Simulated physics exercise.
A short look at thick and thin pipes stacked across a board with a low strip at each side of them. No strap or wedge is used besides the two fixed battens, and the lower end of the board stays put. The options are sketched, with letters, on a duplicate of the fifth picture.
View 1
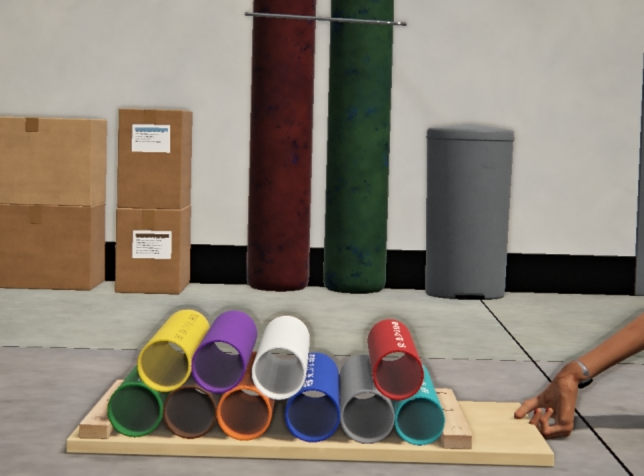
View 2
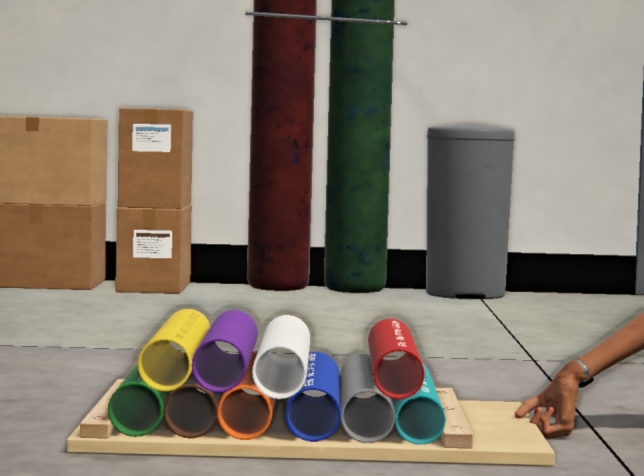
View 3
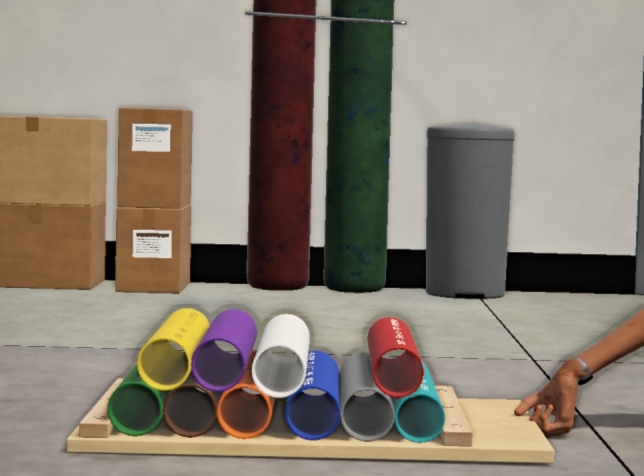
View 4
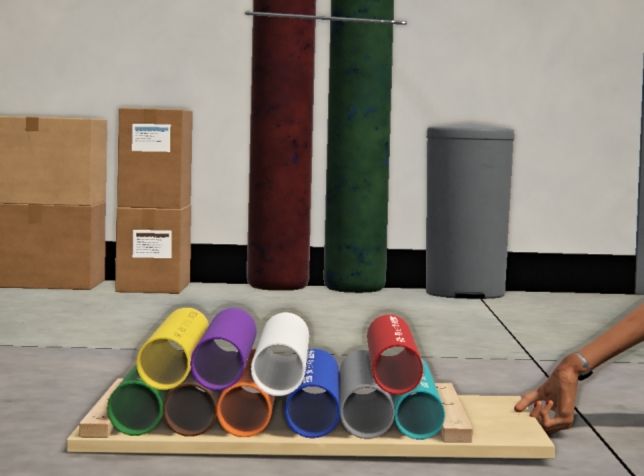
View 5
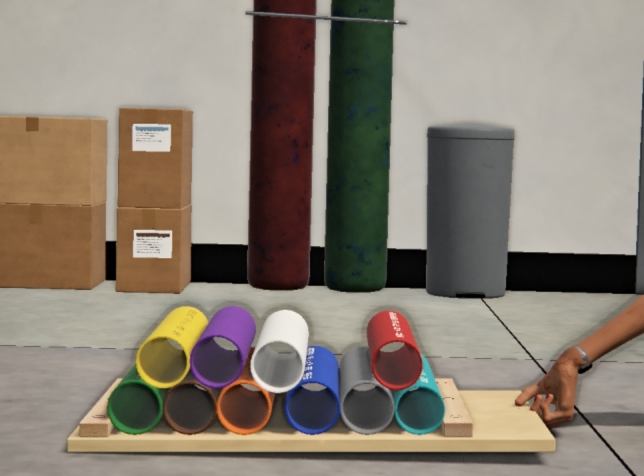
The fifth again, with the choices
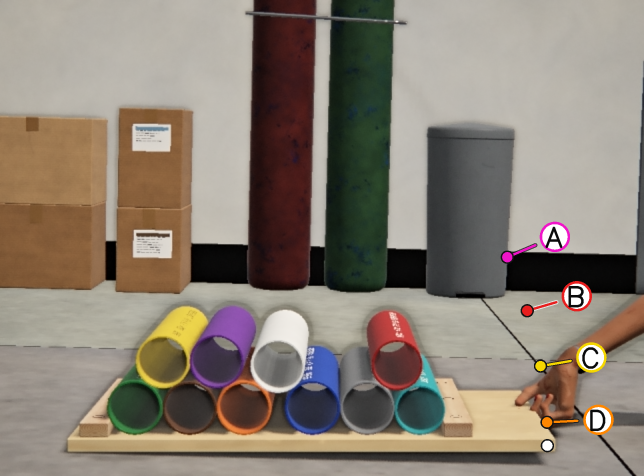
Colored pipes stacked in two rows on a wooden board, staying almost still while a hand at right holds the board's end.
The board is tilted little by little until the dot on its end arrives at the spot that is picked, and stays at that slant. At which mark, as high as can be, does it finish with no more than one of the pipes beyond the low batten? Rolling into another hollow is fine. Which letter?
At most to A.
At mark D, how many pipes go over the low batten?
At D the number is none.
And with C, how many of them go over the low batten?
The count is none.
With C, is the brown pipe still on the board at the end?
The brown pipe: Yes.
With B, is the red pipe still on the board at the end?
Yes.
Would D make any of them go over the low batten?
No, at D.
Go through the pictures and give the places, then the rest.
In the first picture, red pipe (398, 375); white pipe (279, 372); yellow pipe (164, 365).
In the second picture, yellow pipe (165, 365); purple pipe (219, 366).
In the third picture, board (312, 417); grey pipe (367, 415); turquoise pipe (420, 418); white pipe (279, 370).
In the fourth picture, board (313, 415); green pipe (135, 409); brown pipe (190, 410).
In the fifth picture, board (313, 412); green pipe (135, 408); brown pipe (190, 408).
On the marked copy, A at (507, 257); B at (527, 311); C at (541, 366); D at (547, 422); the white dot at (548, 445).
Taking A. A third of the way, board at 16°.
Two thirds of the way, board at 25°.
When it is over, board at 25°, none over the low batten.
As for the rest, B none over the low batten; C none over the low batten; D none over the low batten.
